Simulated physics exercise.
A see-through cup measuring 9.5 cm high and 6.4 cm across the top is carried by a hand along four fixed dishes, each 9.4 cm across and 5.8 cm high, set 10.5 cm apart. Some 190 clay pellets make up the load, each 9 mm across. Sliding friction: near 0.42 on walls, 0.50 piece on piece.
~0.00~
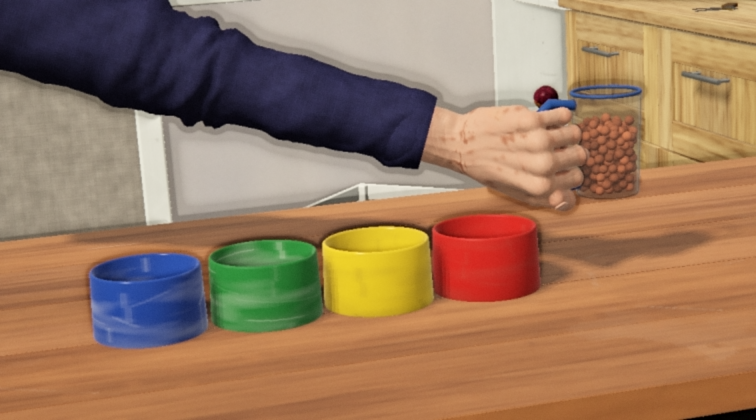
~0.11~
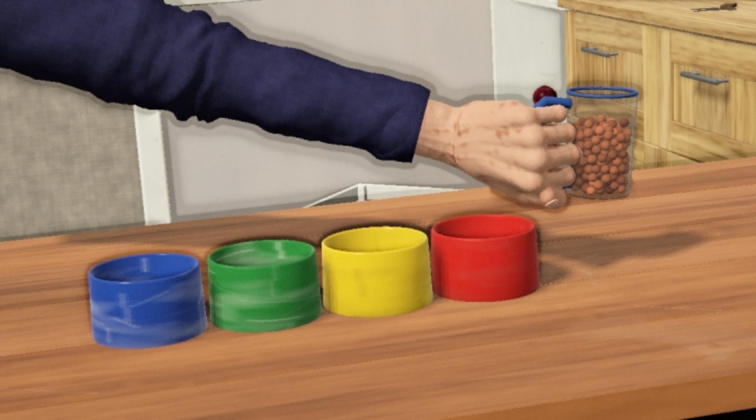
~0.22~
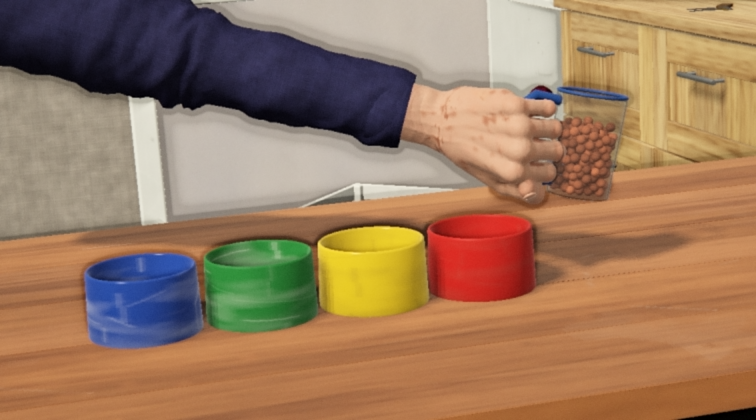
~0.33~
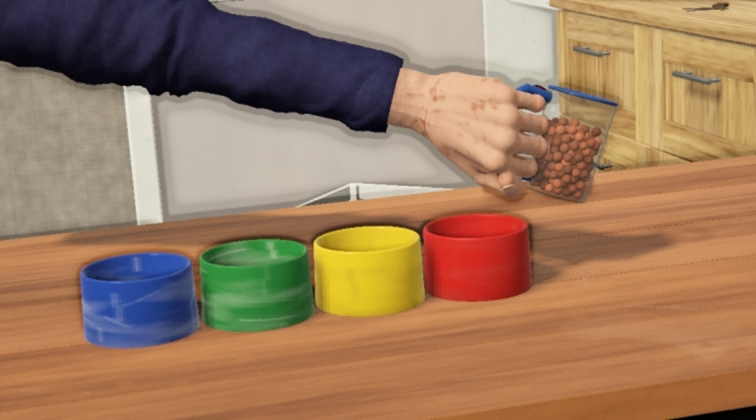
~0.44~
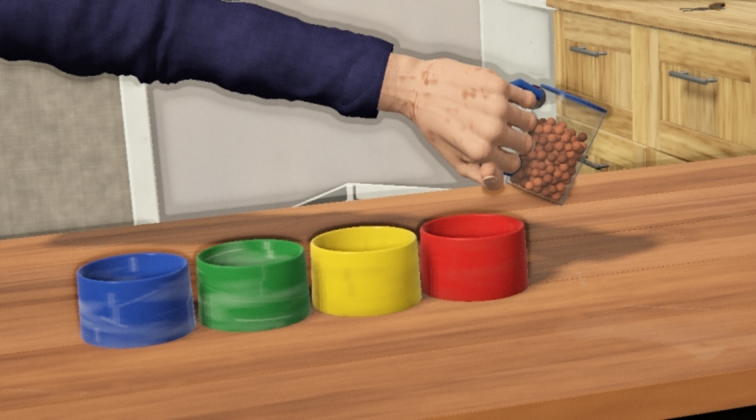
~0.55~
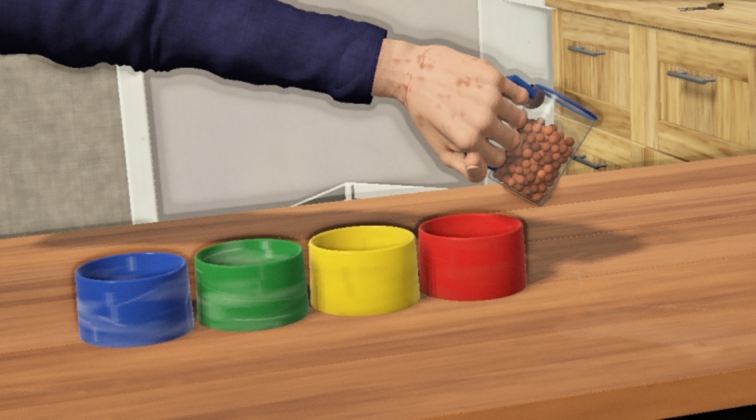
On a wooden table near light wood drawers, a hand in a dark blue sleeve holds a clear cup of small reddish-brown pellets, beyond a row of blue, green, yellow and red dishes. The hand moves the cup a little to the left while steadily tilting it, and the pellets stay inside.
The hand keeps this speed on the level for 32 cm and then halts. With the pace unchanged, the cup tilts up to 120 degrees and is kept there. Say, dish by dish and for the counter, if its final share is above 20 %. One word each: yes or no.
Red dish: Yes; blue dish: No; green dish: No; yellow dish: No; counter: No.
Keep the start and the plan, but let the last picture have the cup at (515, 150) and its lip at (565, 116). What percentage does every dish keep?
The red dish keeps 0, the blue dish 0, the green dish 10 and the yellow dish 60.
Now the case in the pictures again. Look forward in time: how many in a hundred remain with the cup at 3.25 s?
It comes out close to 0 per cent.
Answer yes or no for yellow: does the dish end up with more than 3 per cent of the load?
As for yellow: That's right.
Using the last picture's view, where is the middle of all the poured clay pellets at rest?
About (461, 269).
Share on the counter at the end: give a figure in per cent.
About 5 %.
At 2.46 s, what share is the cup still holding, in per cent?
Around 0 per cent of the load.
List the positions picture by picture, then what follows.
In the first picture, cup at (607, 142), tilt 0 degrees, lip at (637, 89), moved 0.0 cm; middle of the pieces at (607, 156); red dish at (484, 227); yellow dish at (376, 240); green dish at (263, 254); blue dish at (145, 268).
In the second picture, cup at (600, 143), tilt 3 degrees, lip at (634, 91), moved 0.5 cm; middle of the pieces at (600, 157).
In the third picture, cup at (585, 144), tilt 11 degrees, lip at (624, 97), moved 1.7 cm; middle of the pieces at (583, 159).
In the fourth picture, cup at (569, 145), tilt 19 degrees, lip at (613, 103), moved 2.9 cm; middle of the pieces at (565, 159).
In the fifth picture, cup at (554, 146), tilt 26 degrees, lip at (603, 111), moved 4.1 cm; middle of the pieces at (548, 160).
In the sixth picture, cup at (540, 147), tilt 34 degrees, lip at (593, 119), moved 5.3 cm; middle of the pieces at (533, 161); red dish at (471, 226); yellow dish at (362, 240); green dish at (249, 253); blue dish at (131, 267). Its pace works out near 70 degrees a second; the hand travels 11 cm a second.
Then, at 1.69 s, tilt 114 degrees; cup holds 85 %, red 15 %.
Then, at 2.46 s, tilt 120 degrees; cup holds 0 %, red 85 %, yellow 5 %.
Then, at 3.25 s, tilt 120 degrees; cup holds 0 %, red 85 %, yellow 5 %.
In the end, at 3.5 s, red 85 %, blue 0 %, green 0 %, yellow 5 %, counter 5 %.
